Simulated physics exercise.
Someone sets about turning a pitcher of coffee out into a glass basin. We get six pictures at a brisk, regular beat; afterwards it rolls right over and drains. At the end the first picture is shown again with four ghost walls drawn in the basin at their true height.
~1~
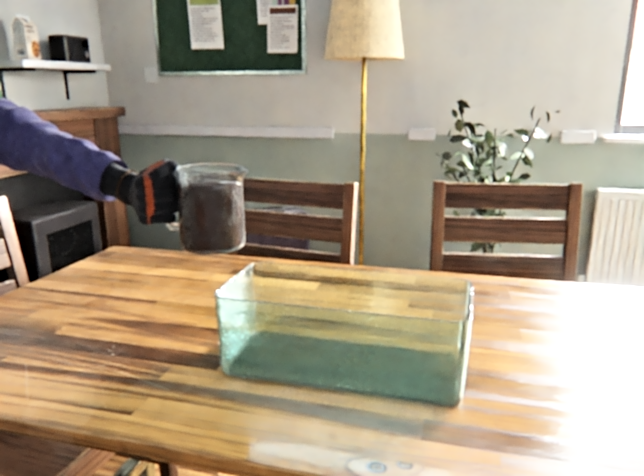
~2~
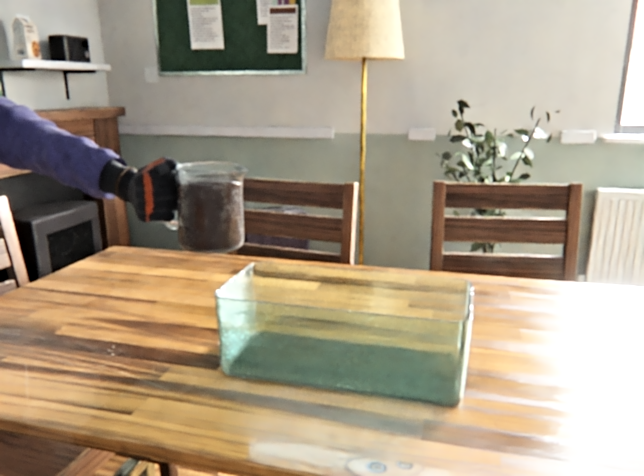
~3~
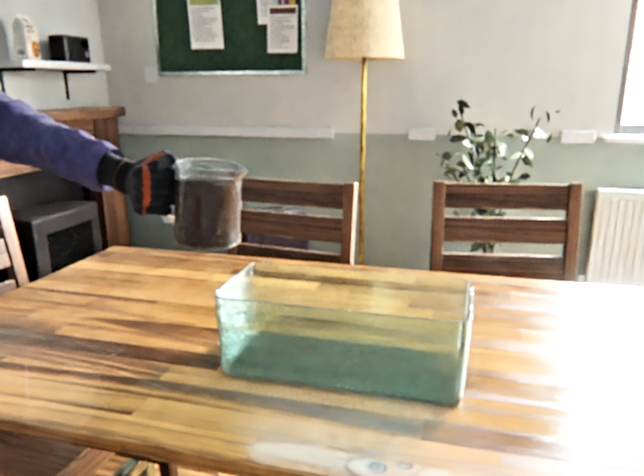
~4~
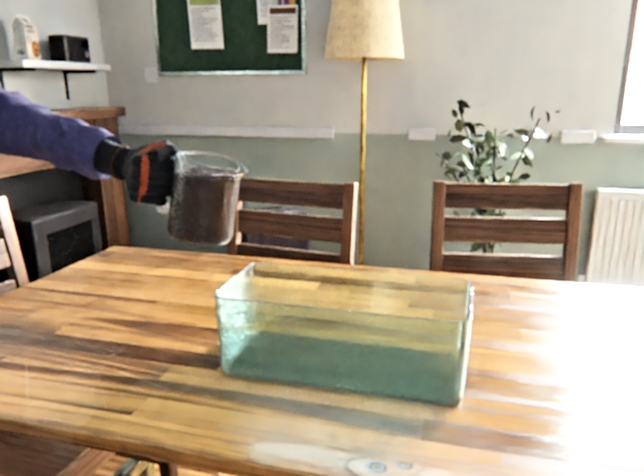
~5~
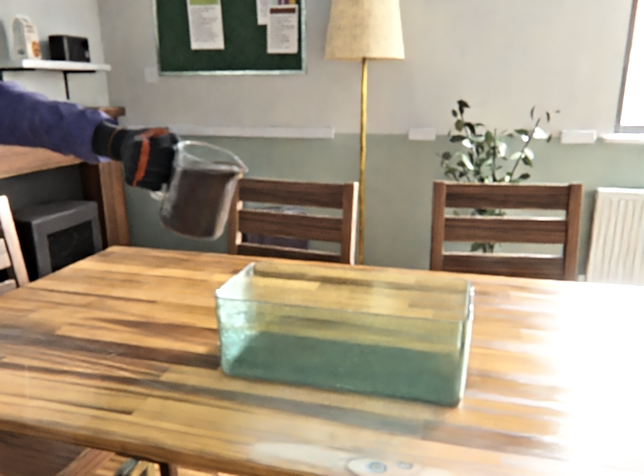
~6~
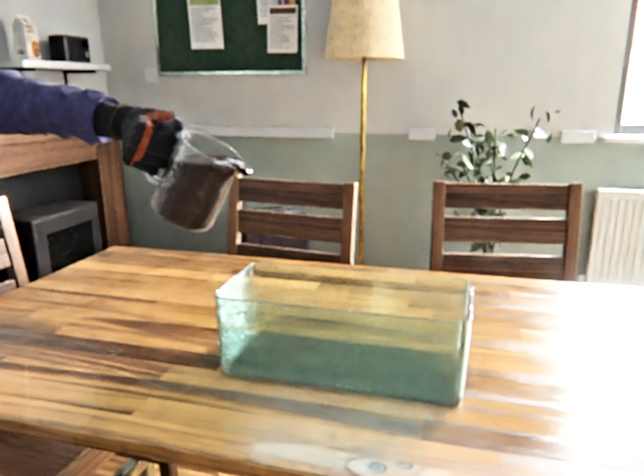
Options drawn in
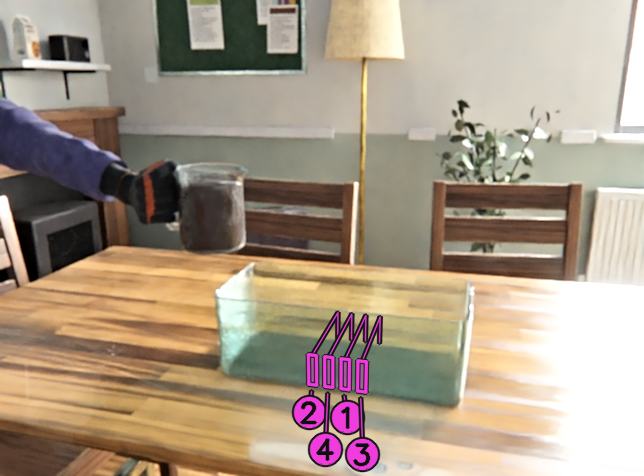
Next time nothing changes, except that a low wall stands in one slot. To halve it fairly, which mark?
The answer is position 2.
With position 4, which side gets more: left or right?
The left side.
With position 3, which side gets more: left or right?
The left side.
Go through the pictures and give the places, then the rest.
In the first frame, upright, lip at (246, 171); basin from (223, 370) to (463, 403); nothing has left yet.
In the second frame, upright, lip at (246, 171); nothing has left yet.
In the third frame, tipped about 5°, lip at (246, 171); nothing has left yet.
In the fourth frame, tipped about 11°, lip at (246, 171); nothing has left yet.
In the fifth frame, tipped about 20°, lip at (245, 171); nothing has left yet.
In the sixth frame, tipped about 30°, lip at (245, 171); coffee is over the lip, down to (245, 171).
In magenta, 1 at (344, 395); 2 at (311, 391); 3 at (360, 398); 4 at (327, 393).
With 1, about 90 % ends left of the wall and 6 % right of it; 4 % is lost outside.
With 2, about 53 % ends left of the wall and 45 % right of it.
With 3, about 91 % ends left of the wall and 6 % right of it; 3 % is lost outside.
With 4, about 90 % ends left of the wall and 7 % right of it; 3 % is lost outside.
